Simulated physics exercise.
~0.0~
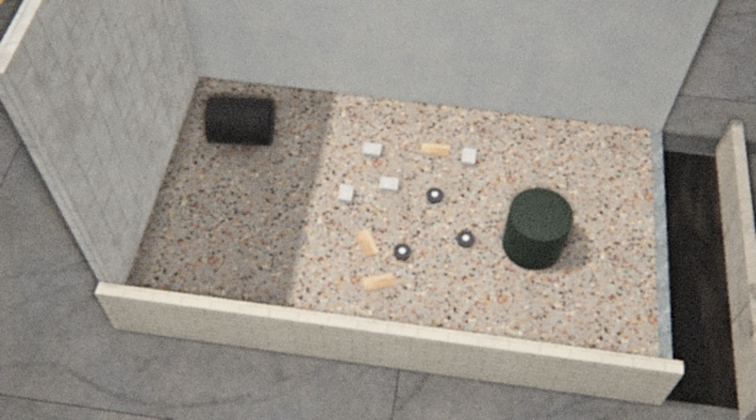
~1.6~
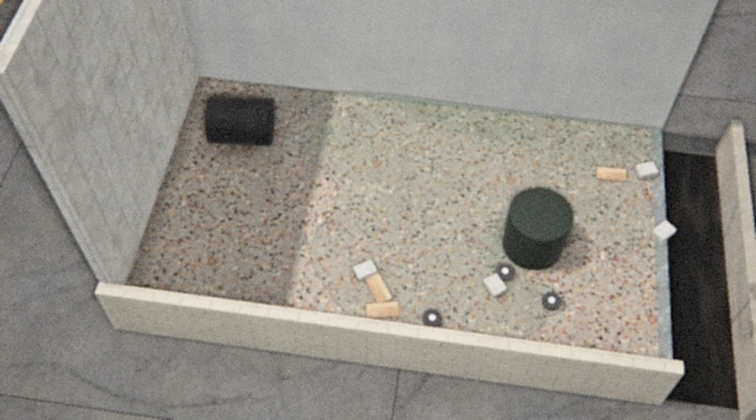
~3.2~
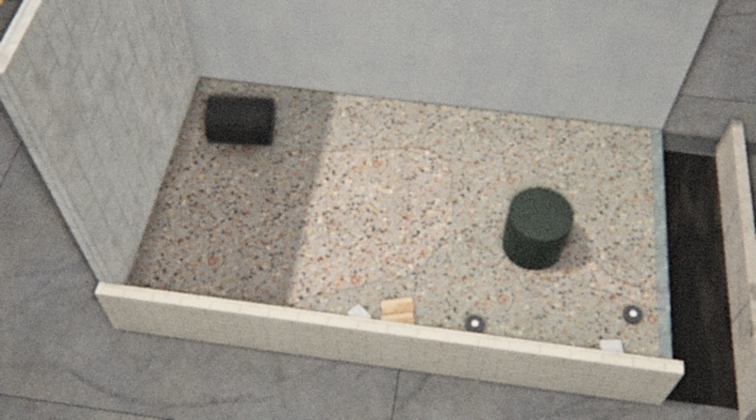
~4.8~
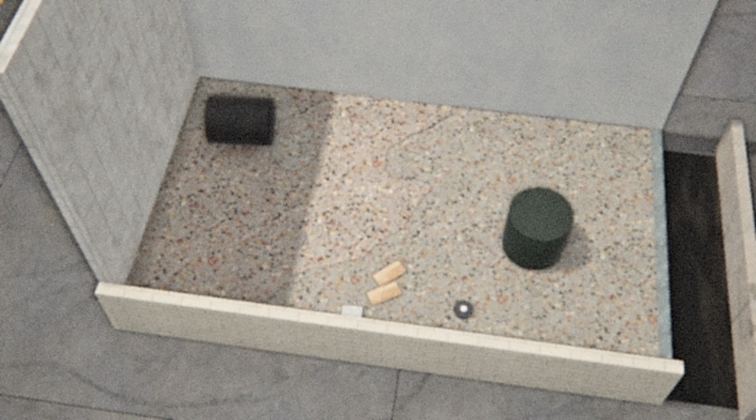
Ten small loose pieces, white blocks, tan boards and dark round floats with pale centres, lie scattered over the speckled floor of a walled shed seen from above. A black drum lies on its side at the upper left, and a dark green cylinder stands toward the right. A pale sheen spreads over the floor, and the pieces drift right and toward the near wall, some reaching the open right edge. More then vanish from view. Finally two tan boards, a white block and one dark float remain near the front wall, while drum and cylinder stay put.
